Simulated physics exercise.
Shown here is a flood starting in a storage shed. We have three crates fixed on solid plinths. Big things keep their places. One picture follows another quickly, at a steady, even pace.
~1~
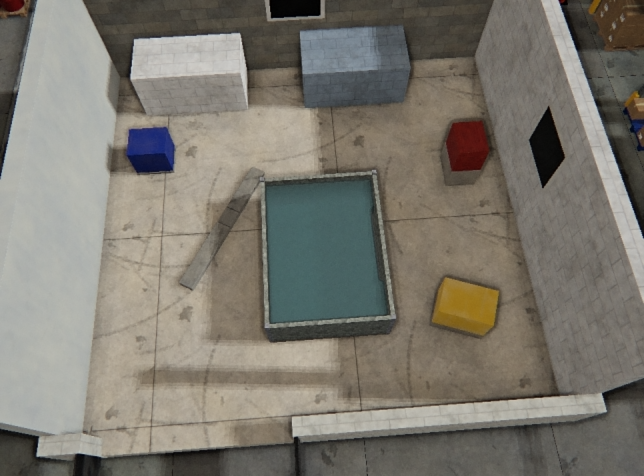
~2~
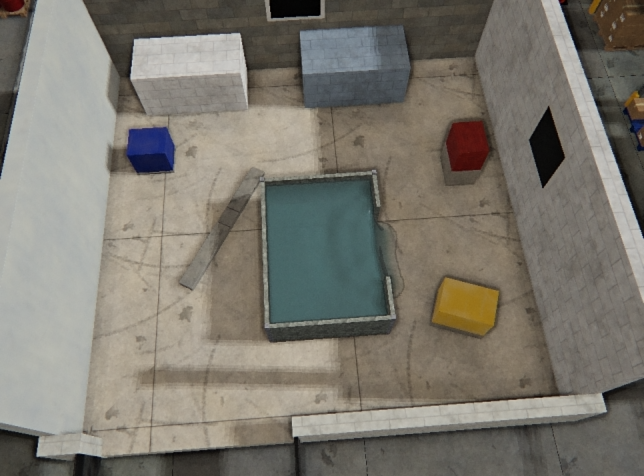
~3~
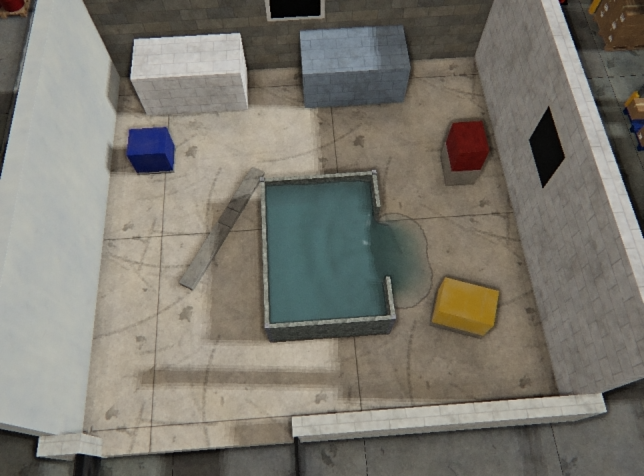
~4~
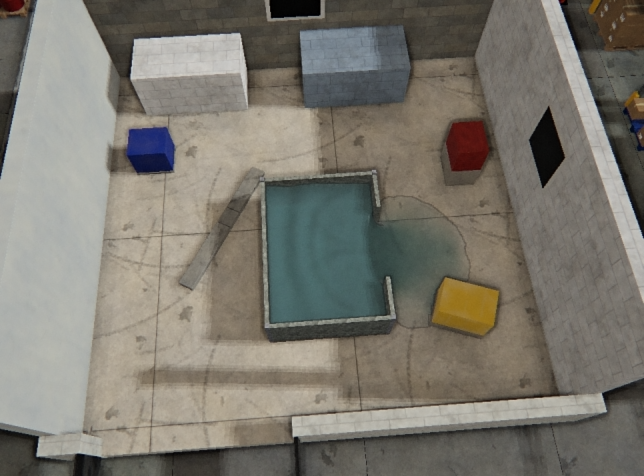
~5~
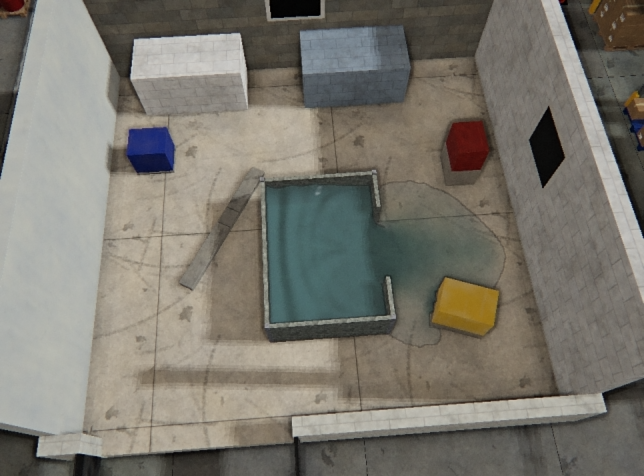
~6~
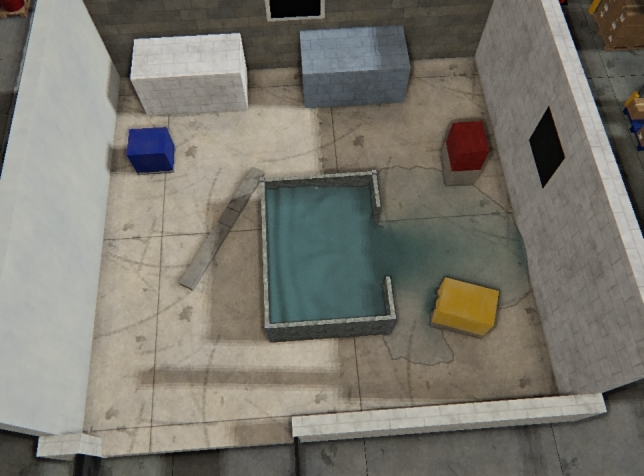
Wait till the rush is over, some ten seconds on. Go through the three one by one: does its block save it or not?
The red crate avoids any dampness from the water. The yellow crate gets dampened by the water. The blue crate gets dampened by the water.
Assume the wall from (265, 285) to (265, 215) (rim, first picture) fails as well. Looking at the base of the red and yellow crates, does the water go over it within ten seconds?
Red crate stays dry; yellow crate is safe.
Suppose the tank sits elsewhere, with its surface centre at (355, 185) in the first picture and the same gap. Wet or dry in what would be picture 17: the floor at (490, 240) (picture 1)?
That spot: Swamped.
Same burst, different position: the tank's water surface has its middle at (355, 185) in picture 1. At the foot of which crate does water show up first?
I'd go with the crate marked red.
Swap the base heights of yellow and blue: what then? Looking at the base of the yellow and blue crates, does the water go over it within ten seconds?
In short, yellow crate is inundated; blue crate is left untouched.
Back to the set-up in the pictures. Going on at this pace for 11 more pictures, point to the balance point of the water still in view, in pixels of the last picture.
It is near (394, 257).
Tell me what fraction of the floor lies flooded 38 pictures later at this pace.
It works out to about 75 in a hundred.
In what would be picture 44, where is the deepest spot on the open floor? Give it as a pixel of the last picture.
I'd mark about pixel (402, 63).
A moment on, water covers 20 % of the floor; the red crate water round its plinth, the yellow crate water round its plinth, the blue crate not reached.
Next, water covers 30 % of the floor; the red crate water round its plinth, the yellow crate water round its plinth, the blue crate not reached.
Then, water covers 45 % of the floor; the red crate water round its plinth, the yellow crate water round its plinth, the blue crate not reached.
Later, water covers 75 % of the floor; the red crate water round its plinth, the yellow crate water round its plinth, the blue crate not reached.
In the end, water covers 95 % of the floor; the red crate stayed above the water, the yellow crate was topped, the blue crate was topped.
